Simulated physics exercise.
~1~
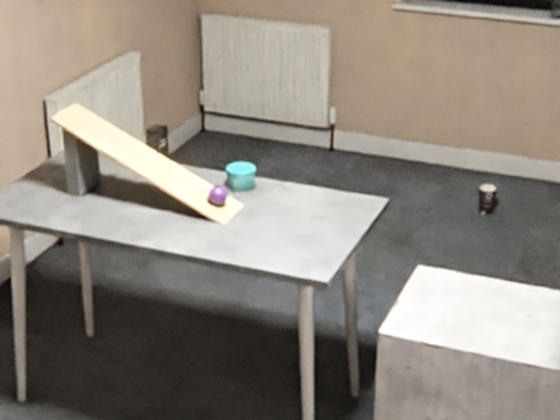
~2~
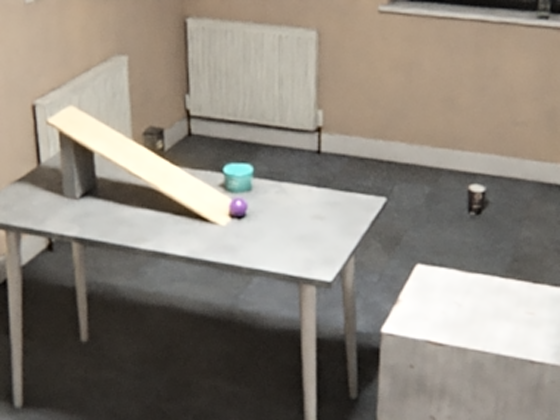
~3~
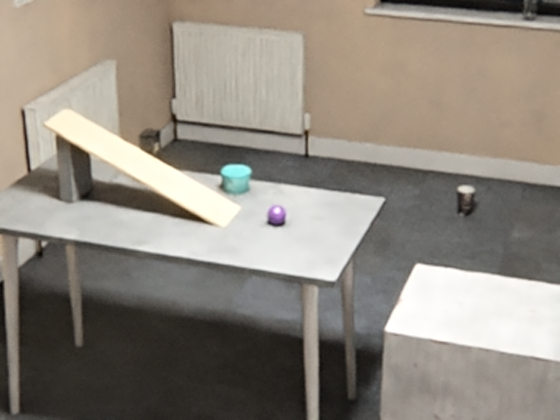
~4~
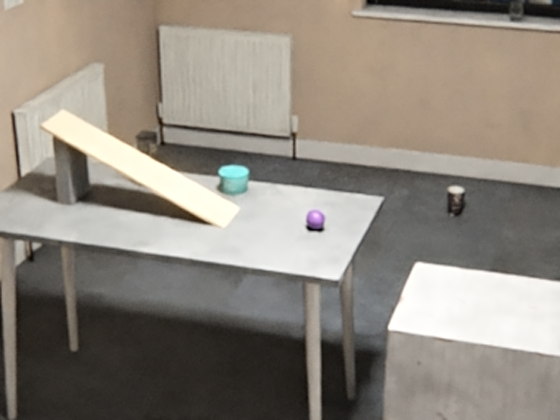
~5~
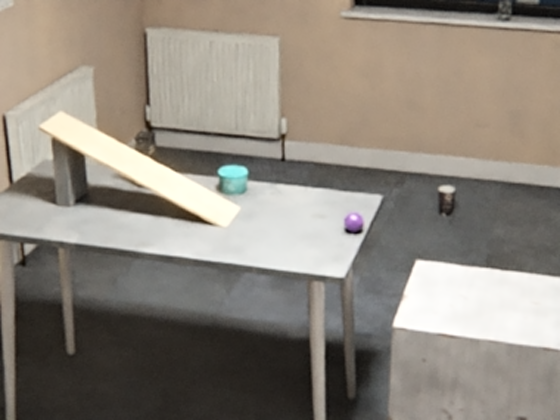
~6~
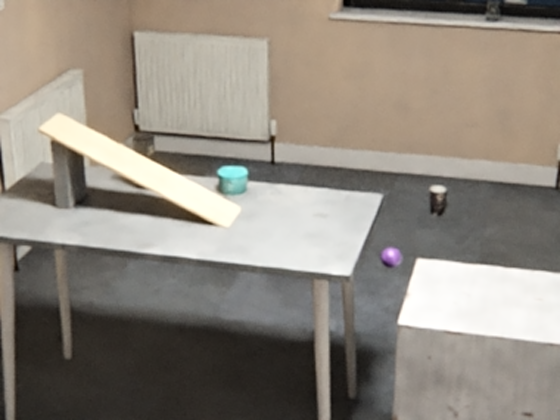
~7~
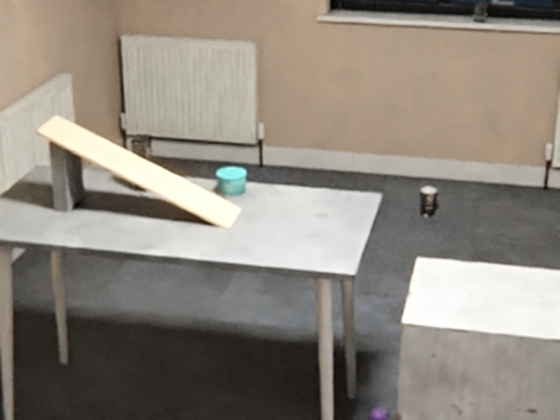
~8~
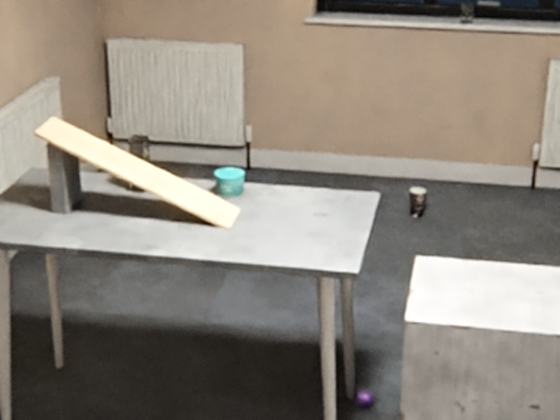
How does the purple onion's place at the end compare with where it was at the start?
At the start the purple onion is near the foot of the ramp on the table. By the end it is down in the gap between the table and the pale block, lower and further to the right.
